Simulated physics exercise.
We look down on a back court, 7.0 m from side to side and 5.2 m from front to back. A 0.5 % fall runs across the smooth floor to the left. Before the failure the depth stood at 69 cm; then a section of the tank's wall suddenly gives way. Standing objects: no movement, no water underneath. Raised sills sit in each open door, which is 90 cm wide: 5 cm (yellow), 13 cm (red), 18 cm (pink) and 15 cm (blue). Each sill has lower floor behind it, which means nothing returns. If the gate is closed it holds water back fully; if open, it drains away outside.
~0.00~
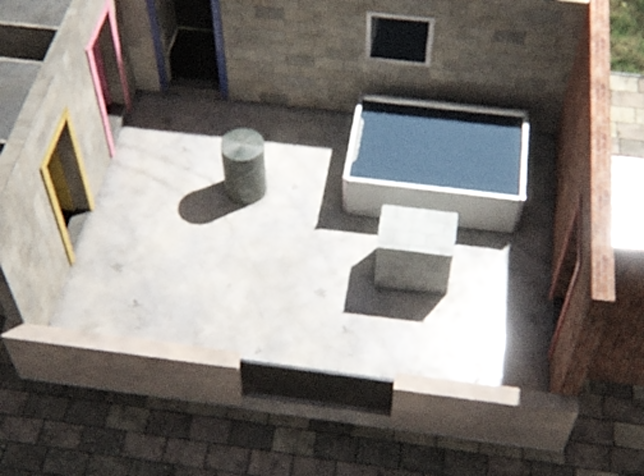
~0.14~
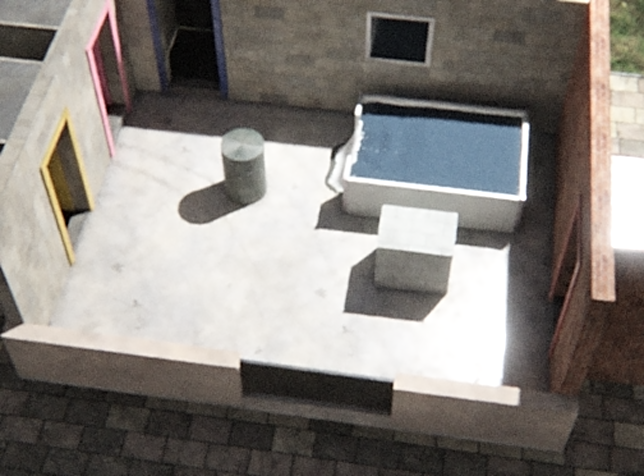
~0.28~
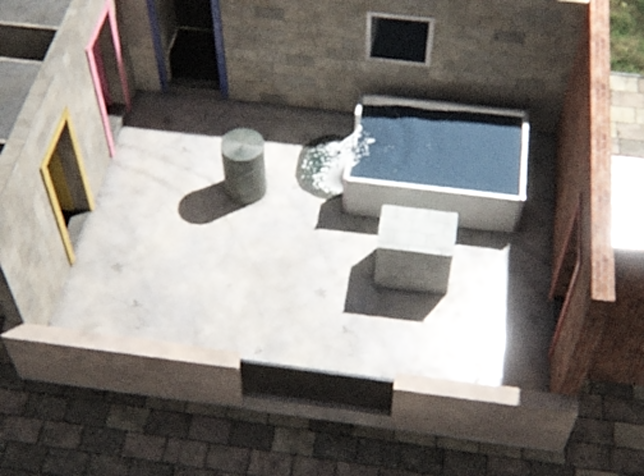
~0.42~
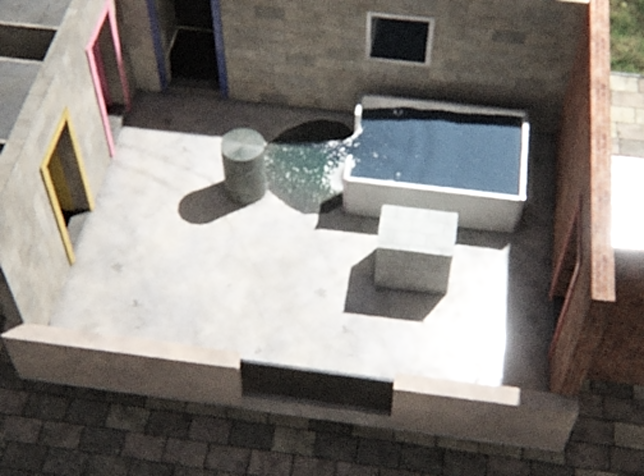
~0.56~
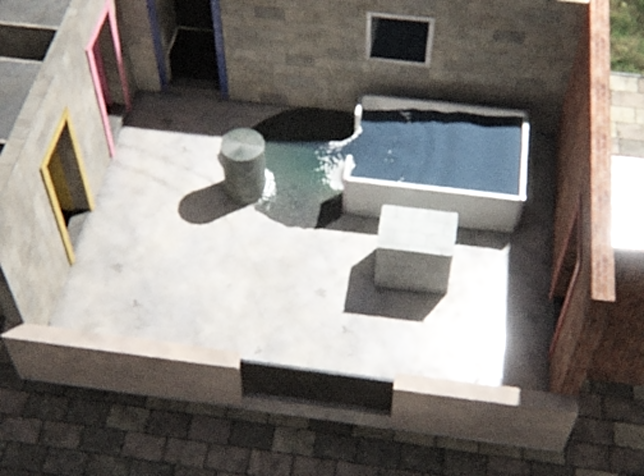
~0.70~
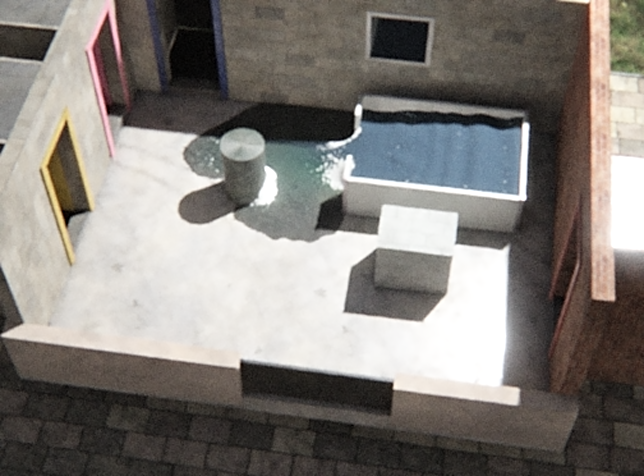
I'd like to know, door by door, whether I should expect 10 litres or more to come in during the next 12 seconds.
Here is what to expect: At the yellow door, that much or more; at the red door, not that much; at the pink door, that much or more; at the blue door, that much or more.
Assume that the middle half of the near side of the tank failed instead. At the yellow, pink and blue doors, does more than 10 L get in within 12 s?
Then yellow exceeds it, pink does not exceed it, blue does not exceed it.
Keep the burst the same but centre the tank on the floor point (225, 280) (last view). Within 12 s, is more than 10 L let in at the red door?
Lab note: Red door limit not exceeded.
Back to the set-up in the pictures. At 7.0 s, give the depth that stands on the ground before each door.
In cm: Yellow 7, red 0, pink 15, blue 10.
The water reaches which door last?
The answer is the red door.
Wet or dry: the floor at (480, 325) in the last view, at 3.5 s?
Untouched.
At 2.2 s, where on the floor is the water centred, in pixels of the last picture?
Close to (346, 171) in the last picture.
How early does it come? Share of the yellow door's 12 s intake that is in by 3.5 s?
By that time, around 0 per cent.
After 1.4 s water covers 30 % of the floor and is deepest (37 cm) near (268, 178); yellow door not reached, red door not reached, pink door 23 cm at the sill, 0 L in, blue door 13 cm at the sill, 0 L in.
After 2.2 s water covers 45 % of the floor and is deepest (42 cm) near (132, 105); yellow door 3 cm at the sill, 0 L in, red door not reached, pink door 33 cm at the sill, 21 L in, blue door 14 cm at the sill, 0 L in.
After 3.5 s water covers 60 % of the floor and is deepest (32 cm) near (126, 120); yellow door 8 cm at the sill, 1 L in, red door not reached, pink door 29 cm at the sill, 106 L in, blue door 23 cm at the sill, 20 L in.
After 7.0 s water covers 80 % of the floor and is deepest (18 cm) near (39, 353); yellow door 7 cm at the sill, 13 L in, red door not reached, pink door 15 cm at the sill, 156 L in, blue door 10 cm at the sill, 34 L in.
After 12.0 s water covers 100 % of the floor and is deepest (14 cm) near (547, 228); yellow door 7 cm at the sill, 32 L in, red door 10 cm at the sill, 0 L in, pink door 12 cm at the sill, 157 L in, blue door 8 cm at the sill, 34 L in.
